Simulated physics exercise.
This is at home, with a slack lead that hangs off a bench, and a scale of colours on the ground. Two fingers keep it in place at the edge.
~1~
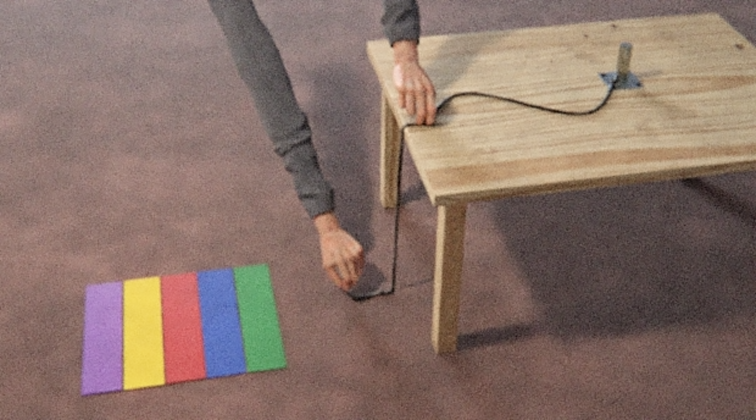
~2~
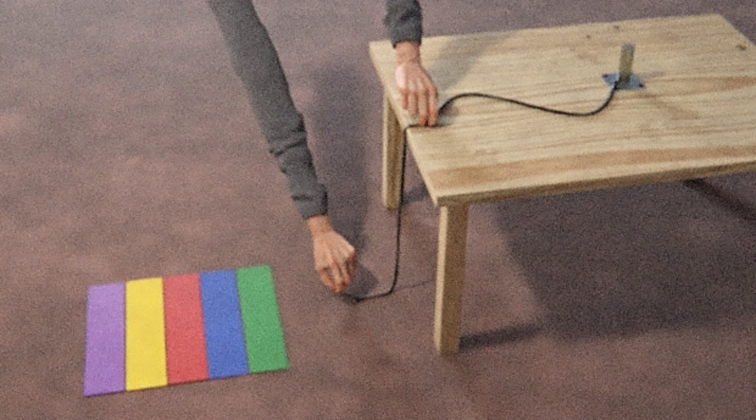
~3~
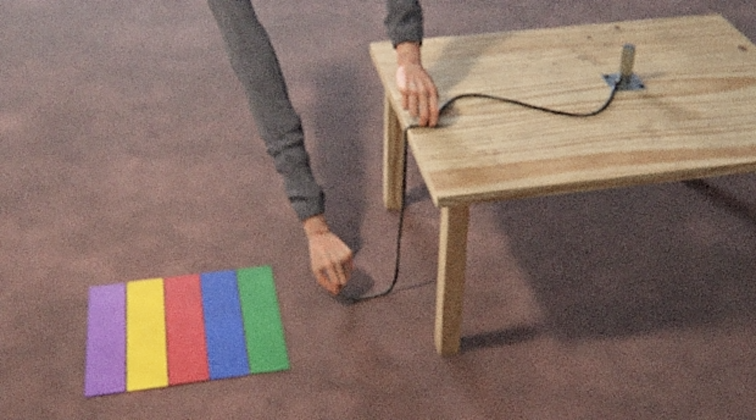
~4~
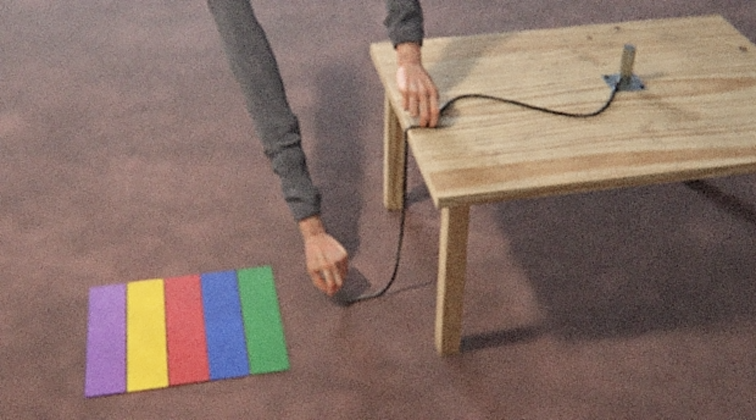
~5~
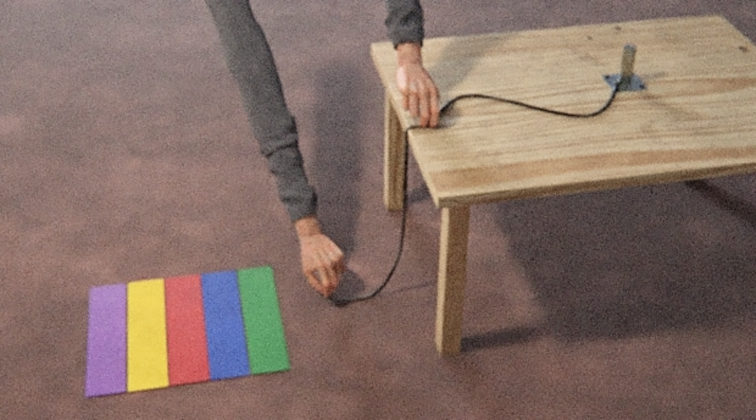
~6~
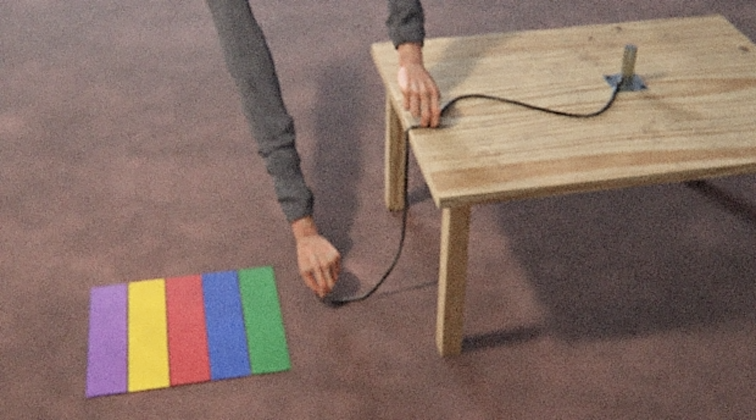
A hand near the floor draws the lower end of a dark cord slightly leftward, toward the green side of a striped colour panel, while another hand keeps the cord at the wooden table's edge and its upper stretch barely changes.
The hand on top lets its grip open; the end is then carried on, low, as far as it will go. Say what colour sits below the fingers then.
It is yellow.
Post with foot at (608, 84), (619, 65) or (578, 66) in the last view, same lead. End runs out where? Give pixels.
Try by try, about (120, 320), (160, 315) and (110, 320).
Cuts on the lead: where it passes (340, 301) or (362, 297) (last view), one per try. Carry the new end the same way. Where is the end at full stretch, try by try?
It would end up close to (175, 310), then close to (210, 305).
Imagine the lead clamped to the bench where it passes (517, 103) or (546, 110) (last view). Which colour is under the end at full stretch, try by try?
That would give red the first time and red the second.
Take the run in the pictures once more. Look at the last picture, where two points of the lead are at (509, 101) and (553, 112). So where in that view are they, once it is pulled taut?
(473, 110) for the first, (515, 102) for the second.
Soon after, end near (211, 307); over blue.
Then, end near (168, 312); over red.
At full stretch, end near (141, 315); over yellow. It halts on the yellow strip.
